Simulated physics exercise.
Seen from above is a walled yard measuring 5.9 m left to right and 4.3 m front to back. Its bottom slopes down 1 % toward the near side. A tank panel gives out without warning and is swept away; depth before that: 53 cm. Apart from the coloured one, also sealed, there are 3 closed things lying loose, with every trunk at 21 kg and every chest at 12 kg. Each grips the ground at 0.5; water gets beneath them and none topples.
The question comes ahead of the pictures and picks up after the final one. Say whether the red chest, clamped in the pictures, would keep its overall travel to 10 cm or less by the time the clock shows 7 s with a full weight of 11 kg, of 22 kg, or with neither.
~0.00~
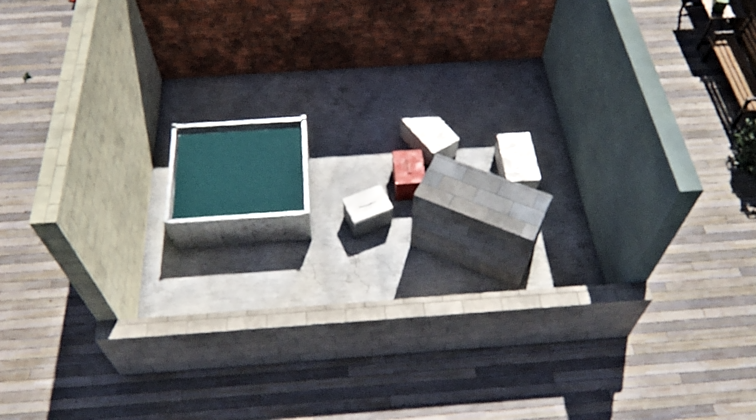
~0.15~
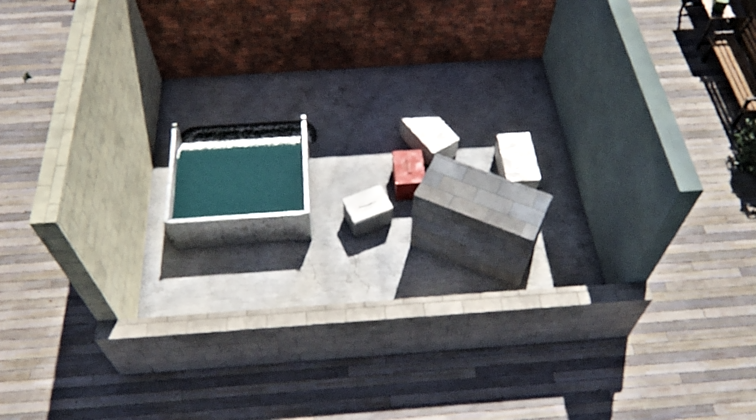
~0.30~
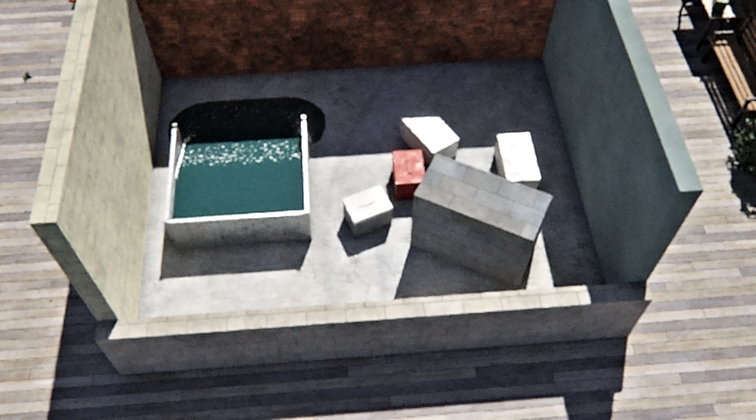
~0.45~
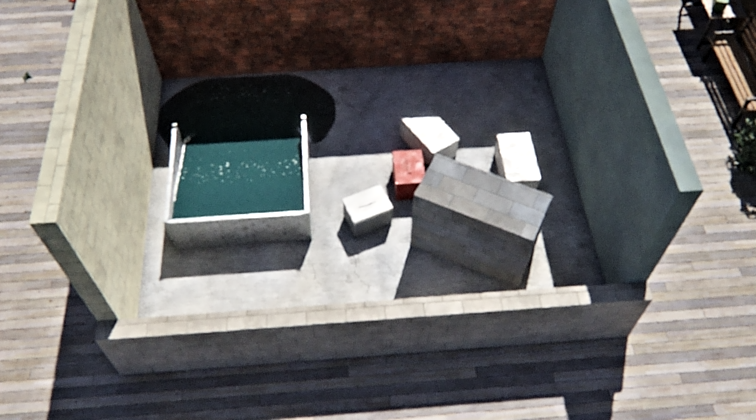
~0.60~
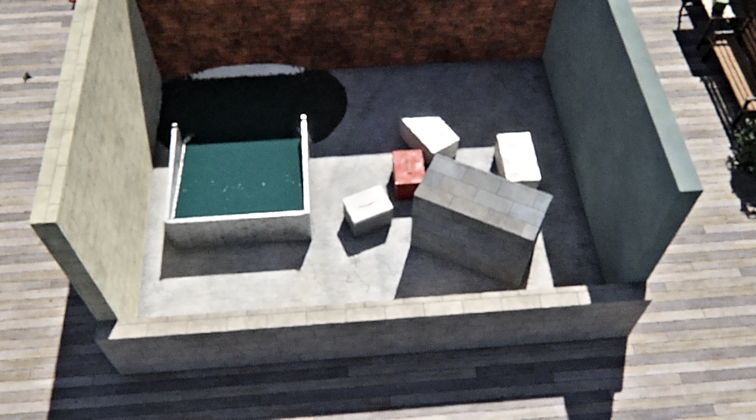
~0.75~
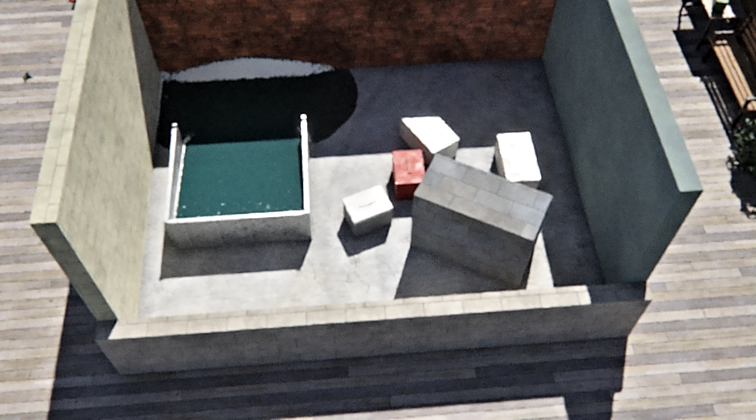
My call: Heavier, not lighter.
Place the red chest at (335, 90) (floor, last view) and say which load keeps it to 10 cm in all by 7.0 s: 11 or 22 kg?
Lab note - result: Both options fail.
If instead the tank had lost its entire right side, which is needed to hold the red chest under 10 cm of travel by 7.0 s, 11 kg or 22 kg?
Then neither mass suffices.
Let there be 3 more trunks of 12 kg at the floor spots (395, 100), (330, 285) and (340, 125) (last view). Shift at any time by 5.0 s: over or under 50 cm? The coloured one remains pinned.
Order as listed: Outside the limit, inside the limit, outside the limit.
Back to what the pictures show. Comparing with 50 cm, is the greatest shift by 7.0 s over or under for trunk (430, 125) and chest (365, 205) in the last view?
Taking them as listed: Beyond and not beyond.
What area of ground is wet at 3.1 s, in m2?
Around 15 m2 of it.
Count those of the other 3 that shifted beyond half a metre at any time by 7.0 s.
The answer here is 2.
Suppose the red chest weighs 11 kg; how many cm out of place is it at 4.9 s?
Around 30 centimetres out of place.
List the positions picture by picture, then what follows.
In the first picture, the red chest at (409, 166), on the bottom; water covers 2.5 m2; 0 of 4 have shifted.
In the second picture, the red chest at (409, 166) rests on the ground; water covers 3.4 m2; 0 of 4 have shifted.
In the third picture, the red chest at (409, 166) rests on the ground; water covers 4.4 m2; 0 of 4 have shifted.
In the fourth picture, the red chest at (409, 166) rests on the ground; water covers 5.6 m2; 0 of 4 have shifted.
In the fifth picture, the red chest at (409, 166) rests on the ground; water covers 6.3 m2; 0 of 4 have shifted.
In the sixth picture, the red chest at (409, 166), on the bottom; water covers 6.5 m2; 0 of 4 have shifted.
After 1.4 s the red chest would be 0 cm from its start with 11 kg and 0 cm from its start with 22 kg; 0 cm of water round it then.
After 3.1 s the red chest would be 0 cm from its start with 11 kg and 0 cm from its start with 22 kg; 2 cm of water round it then.
After 4.9 s the red chest would be 32 cm from its start with 11 kg and 0 cm from its start with 22 kg; 2 cm of water round it then.
After 7.0 s the red chest would be 28 cm from its start with 11 kg and 0 cm from its start with 22 kg; 4 cm of water round it then.
